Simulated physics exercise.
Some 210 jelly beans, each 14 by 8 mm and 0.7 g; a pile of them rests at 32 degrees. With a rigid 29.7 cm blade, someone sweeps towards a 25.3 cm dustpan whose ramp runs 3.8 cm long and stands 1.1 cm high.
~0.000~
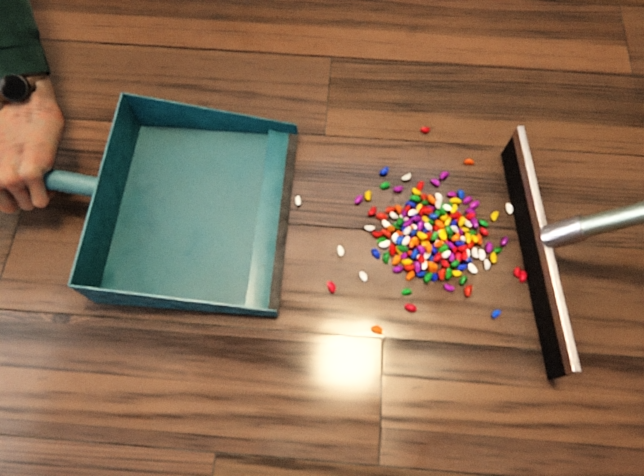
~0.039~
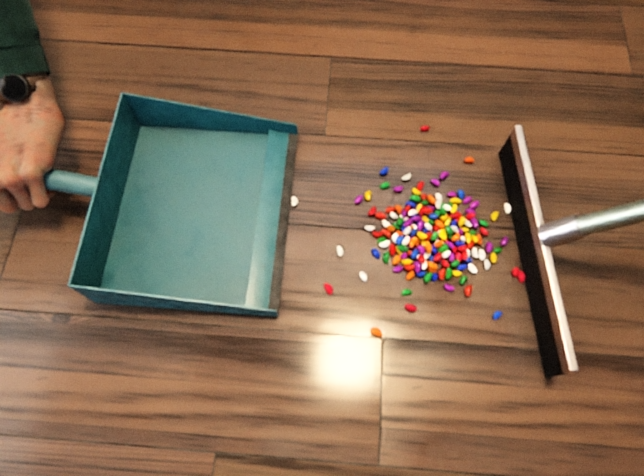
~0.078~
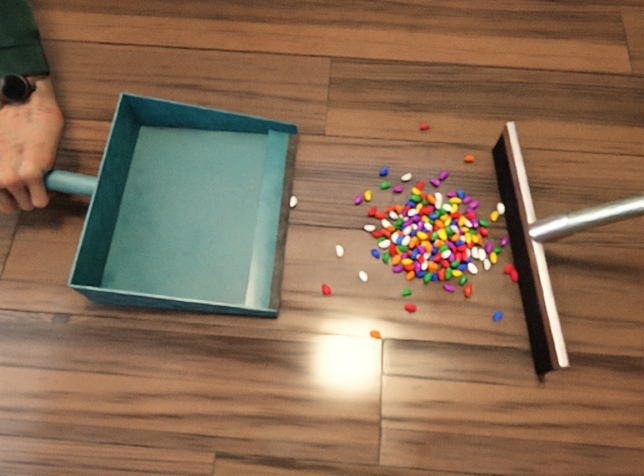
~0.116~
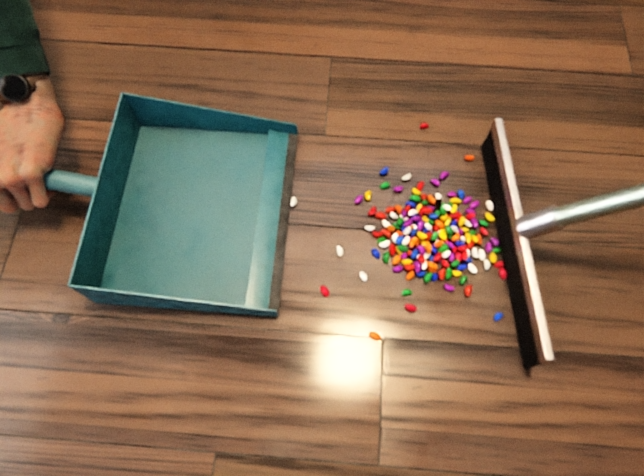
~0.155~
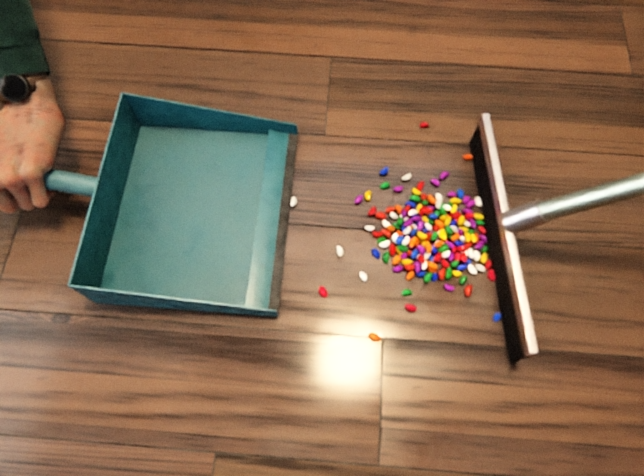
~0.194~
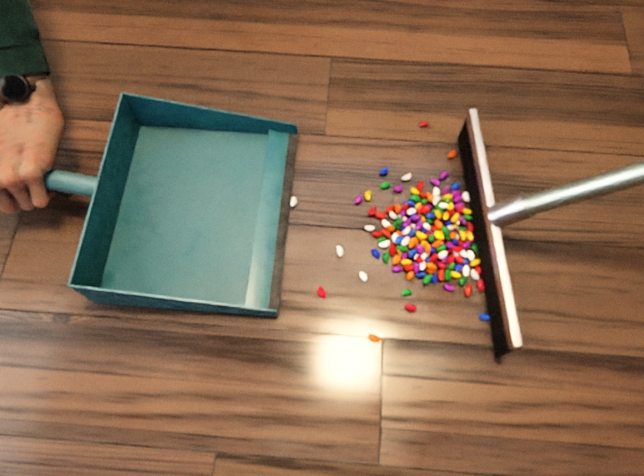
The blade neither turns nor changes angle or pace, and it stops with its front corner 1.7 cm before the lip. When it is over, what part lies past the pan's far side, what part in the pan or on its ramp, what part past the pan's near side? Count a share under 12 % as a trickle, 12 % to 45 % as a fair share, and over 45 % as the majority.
As I see it, far side: A minor share. Pan: An intermediate share. Near side: A minor share.
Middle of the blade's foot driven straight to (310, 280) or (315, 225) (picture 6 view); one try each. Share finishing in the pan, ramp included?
Around 40 per cent, and around 30 per cent.
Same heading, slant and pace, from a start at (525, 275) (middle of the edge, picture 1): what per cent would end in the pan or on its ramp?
Estimate: Near 25 %.
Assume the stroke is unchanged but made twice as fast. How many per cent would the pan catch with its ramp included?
In that case some 25 per cent.
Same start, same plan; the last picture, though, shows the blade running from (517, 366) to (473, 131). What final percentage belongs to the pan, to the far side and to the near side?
Pan: 35, far side: 0, near side: 5.
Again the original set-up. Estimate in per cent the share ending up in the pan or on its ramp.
I'd put it near 15 percent.
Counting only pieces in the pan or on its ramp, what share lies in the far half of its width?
Something like 80 per cent of the catch.
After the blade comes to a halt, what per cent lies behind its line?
Some 5 percent, give or take.
After 0.45 s, middle of the blade 14 cm from the lip; 0 % over the lip, far side 0 %, near side 0 %.
After 0.62 s, middle of the blade 7 cm from the lip; 0 % over the lip, far side 5 %, near side 0 %.
After 0.91 s, middle of the blade 4 cm from the lip; 15 % over the lip, far side 5 %, near side 5 %.
In the end, at 1.6 s, far side 5 %, pan 15 %, near side 5 %, in front of the lip or behind the blade 75 %.
